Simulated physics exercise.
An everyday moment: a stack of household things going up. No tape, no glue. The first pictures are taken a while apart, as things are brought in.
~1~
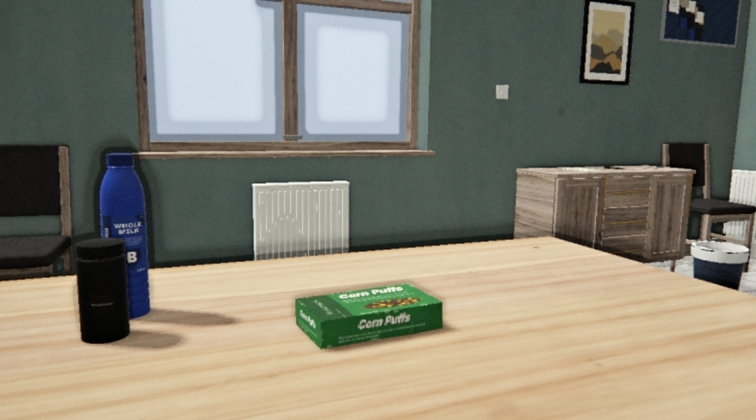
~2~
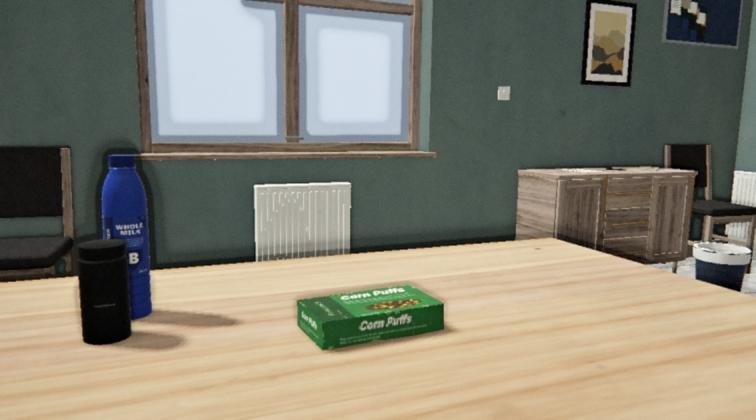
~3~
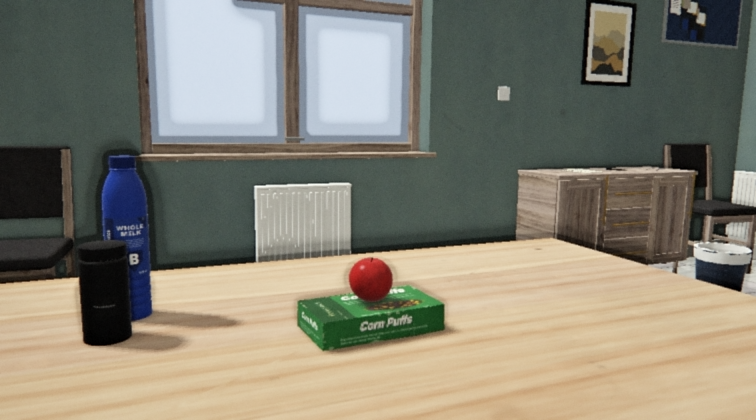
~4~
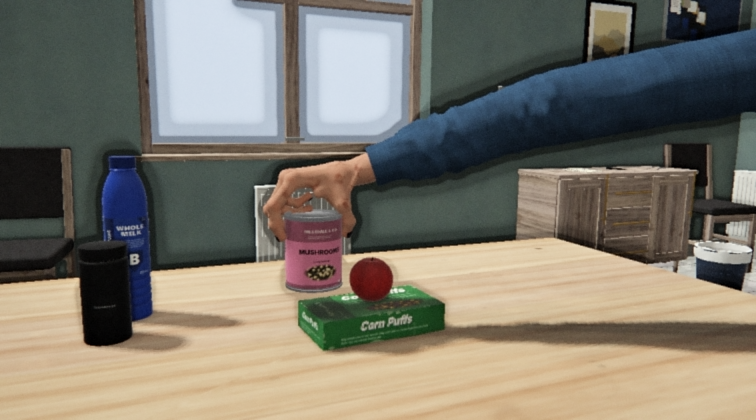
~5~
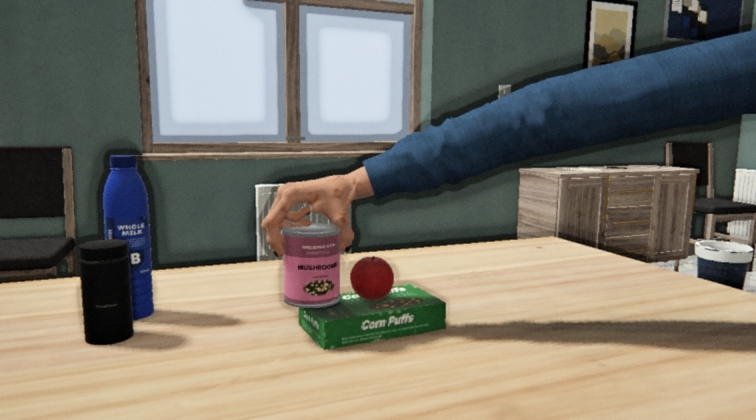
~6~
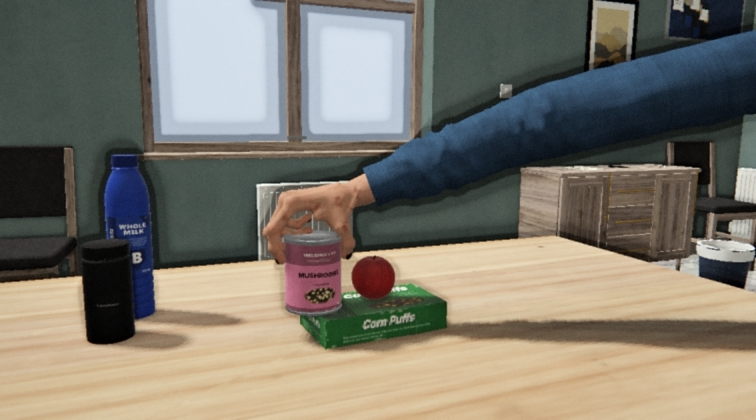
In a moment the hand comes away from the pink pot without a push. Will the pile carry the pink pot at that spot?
As it turns out, it stays up.
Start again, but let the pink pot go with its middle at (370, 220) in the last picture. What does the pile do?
Then it loses its balance.
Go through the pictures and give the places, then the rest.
In the first frame, the last thing is not in view yet; black jar (103, 290).
In the second frame, the last thing is not in view yet; blue bottle (126, 236).
In the third frame, the last thing is not in view yet; black jar (105, 292).
The fourth frame shows on its way; pink pot (314, 249); blue bottle (127, 238).
The fifth frame shows on its way; pink pot (312, 264); black jar (107, 291).
The sixth frame shows set down, still held; pink pot (313, 272); blue bottle (130, 236).
Then, 0.30 s past the last view, nothing moves.
Then, 0.70 s past the last view, pink pot resting near (313, 272).
Finally, all 5 still in place. Final places as the last picture's camera would see them, pink pot near (313, 272). The pile holds.
